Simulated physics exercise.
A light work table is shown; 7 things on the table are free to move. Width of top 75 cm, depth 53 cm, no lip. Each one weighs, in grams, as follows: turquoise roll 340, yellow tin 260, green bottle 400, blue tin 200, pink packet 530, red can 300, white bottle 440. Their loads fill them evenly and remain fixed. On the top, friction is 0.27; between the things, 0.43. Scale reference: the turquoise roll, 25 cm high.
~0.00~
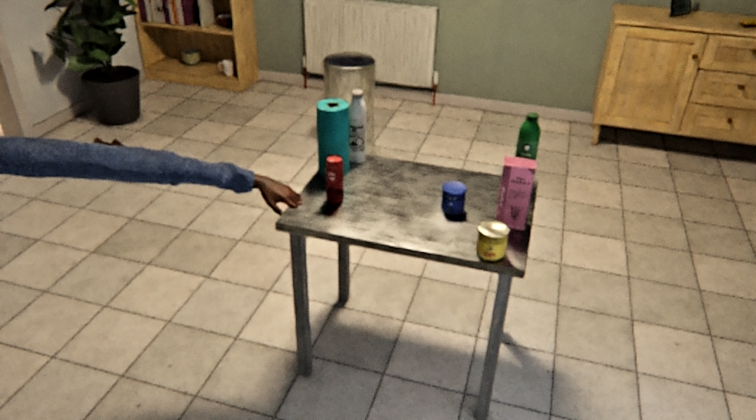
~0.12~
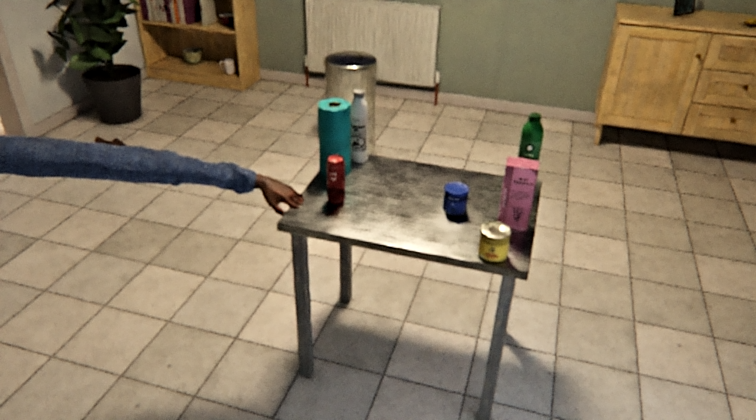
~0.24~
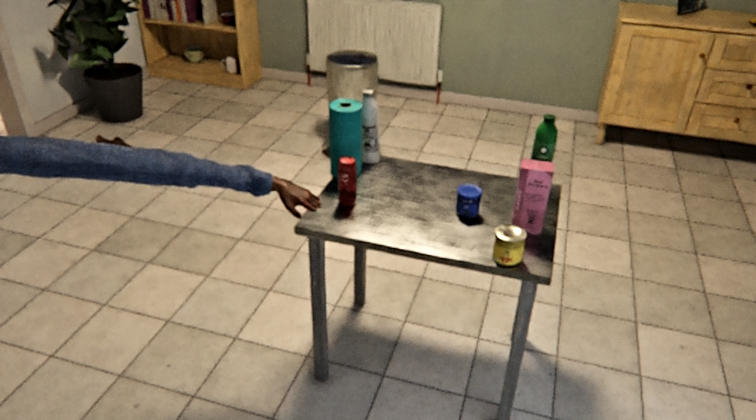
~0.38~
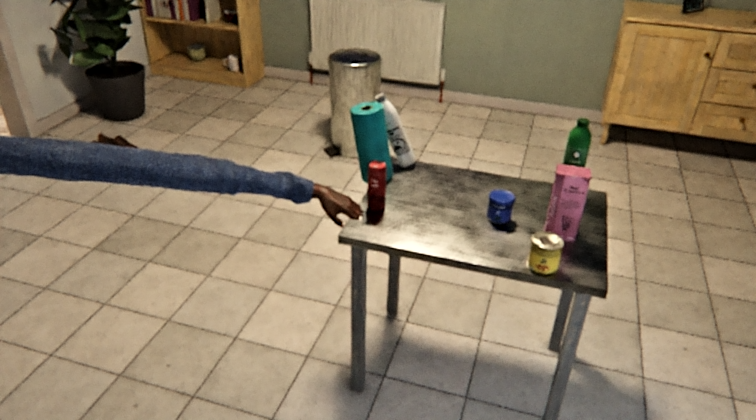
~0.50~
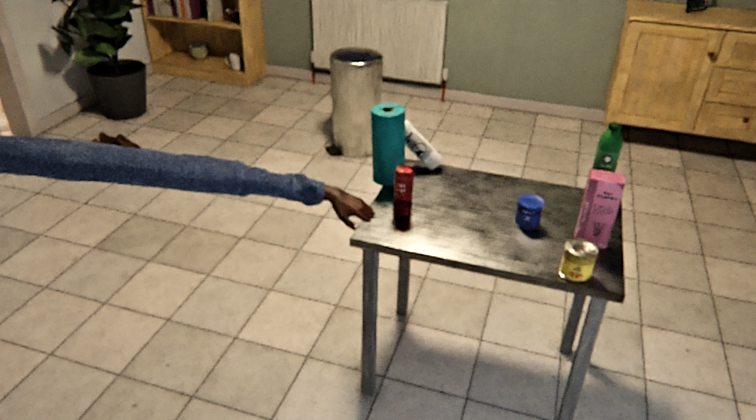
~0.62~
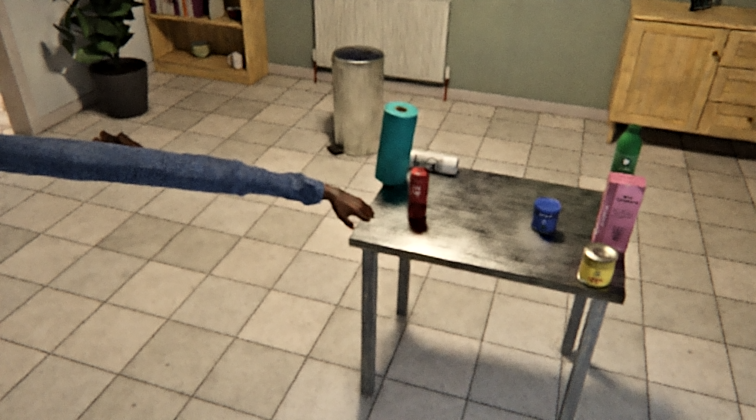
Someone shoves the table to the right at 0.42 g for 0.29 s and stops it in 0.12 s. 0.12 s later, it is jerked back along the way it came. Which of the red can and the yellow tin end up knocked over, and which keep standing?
The red can keeps standing; the yellow tin is knocked over.
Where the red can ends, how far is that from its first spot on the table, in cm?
Around 14 centimetres.
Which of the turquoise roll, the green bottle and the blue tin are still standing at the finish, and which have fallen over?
Well, the turquoise roll holds steady, the green bottle tumbles down, and the blue tin holds steady.
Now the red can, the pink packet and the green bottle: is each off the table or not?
Afterwards, the red can stays on its support, the pink packet leaves its support, and the green bottle leaves its support.
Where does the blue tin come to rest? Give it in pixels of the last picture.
(499, 207).
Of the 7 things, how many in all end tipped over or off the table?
The number is 4.
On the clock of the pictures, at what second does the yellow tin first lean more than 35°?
Near 0.9 s on the clock.
After 0.82 s, table 13 cm from its start; yellow tin, green bottle and pink packet now off the table; red can moved 12 cm near (415, 193); white bottle on its side.
After 1.02 s, red can moved 16 cm near (385, 188); white bottle on its side; blue tin moved 15 cm.
In the end (1.7 s), off the table and tipped over, yellow tin, green bottle and pink packet; toppled on the table, white bottle; not toppled but over 5 cm from the start, blue tin and red can; the last one under 5 cm from the start. In the last view, red can near (377, 186).
